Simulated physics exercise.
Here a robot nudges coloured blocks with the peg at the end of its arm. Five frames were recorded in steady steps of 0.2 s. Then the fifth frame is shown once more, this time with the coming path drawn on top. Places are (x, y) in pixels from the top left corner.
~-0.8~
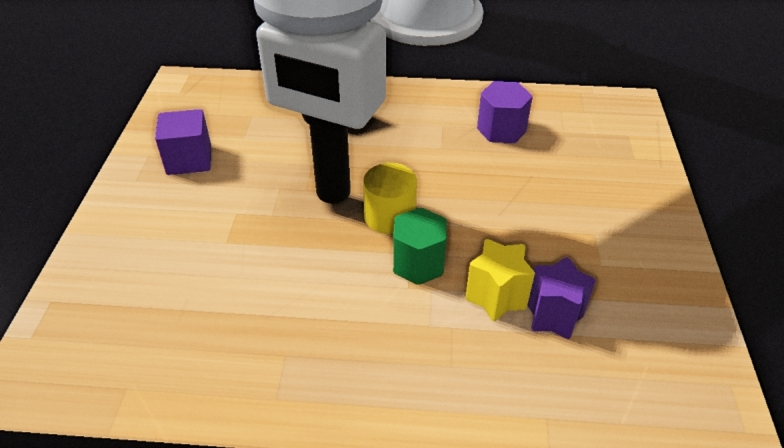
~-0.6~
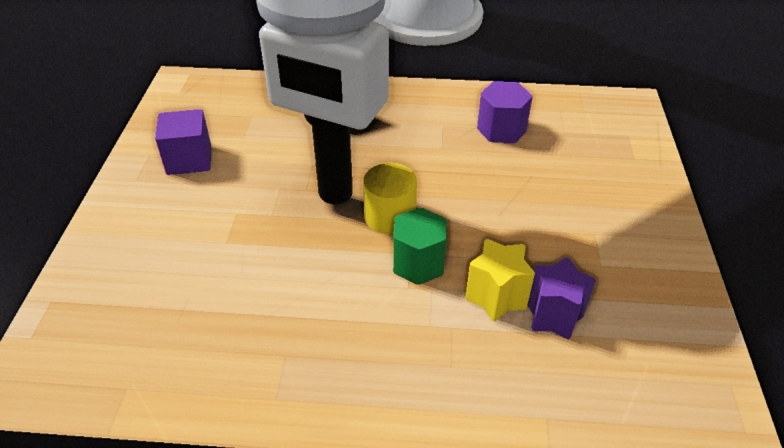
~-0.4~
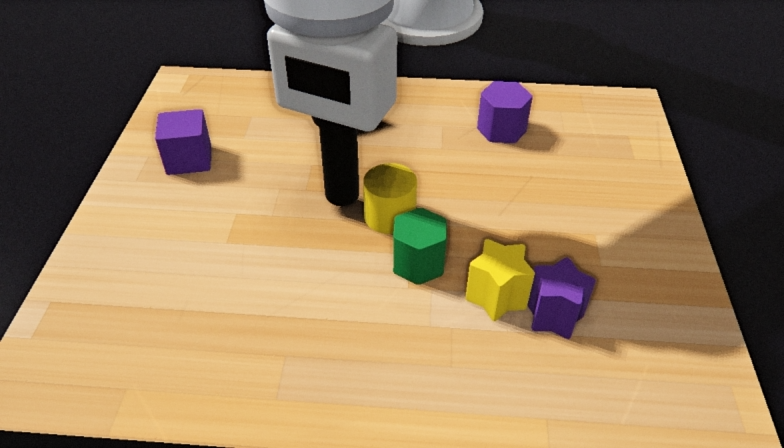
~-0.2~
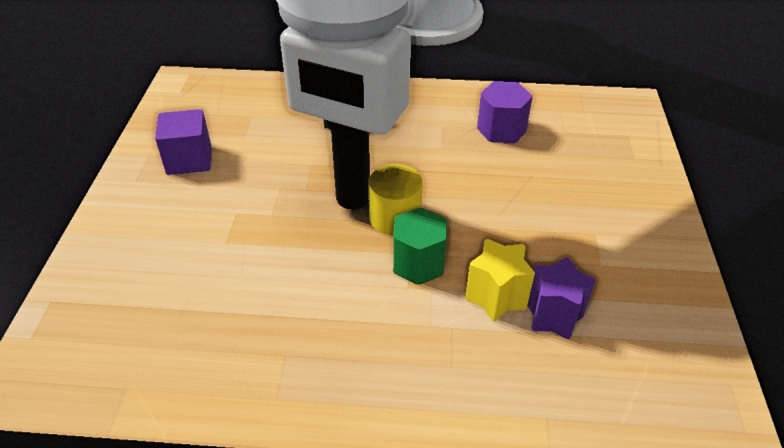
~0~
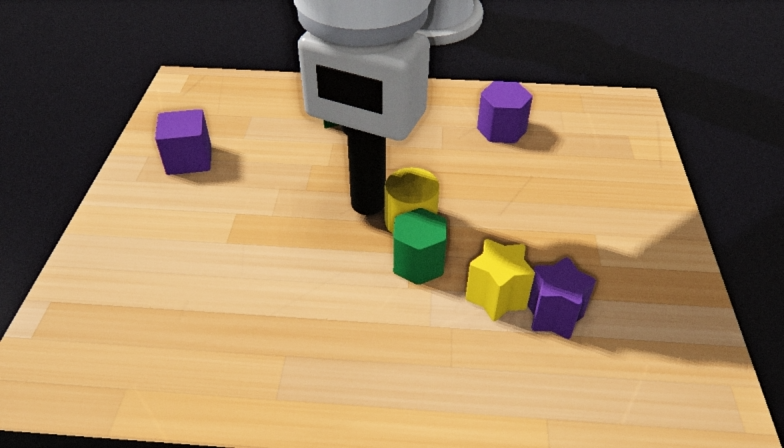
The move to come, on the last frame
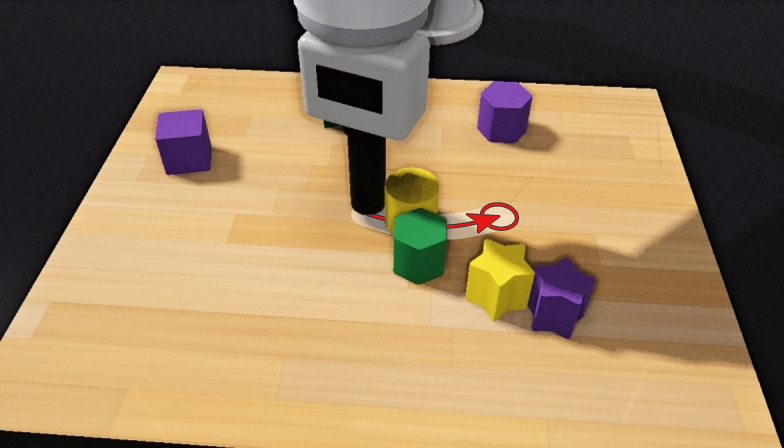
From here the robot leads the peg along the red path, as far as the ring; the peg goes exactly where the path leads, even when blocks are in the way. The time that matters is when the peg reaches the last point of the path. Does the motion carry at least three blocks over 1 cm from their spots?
Short answer: No.
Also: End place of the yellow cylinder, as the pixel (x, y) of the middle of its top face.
That would be at about pixel (549, 194).
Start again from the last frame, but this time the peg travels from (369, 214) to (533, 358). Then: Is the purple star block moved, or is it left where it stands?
It leaves its spot.
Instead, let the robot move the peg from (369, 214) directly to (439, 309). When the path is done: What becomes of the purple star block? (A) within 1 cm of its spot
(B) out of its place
Letter B.
Path on the board, from (369, 214) by way of (411, 225) and (457, 226) to (499, 216).
On the path given first. One third of the way, peg at (413, 216); yellow cylinder at (460, 192).
Two thirds of the way, peg at (459, 217); yellow cylinder at (509, 194).
At the end, peg at (501, 208); yellow cylinder at (549, 194); green hexagon in place.
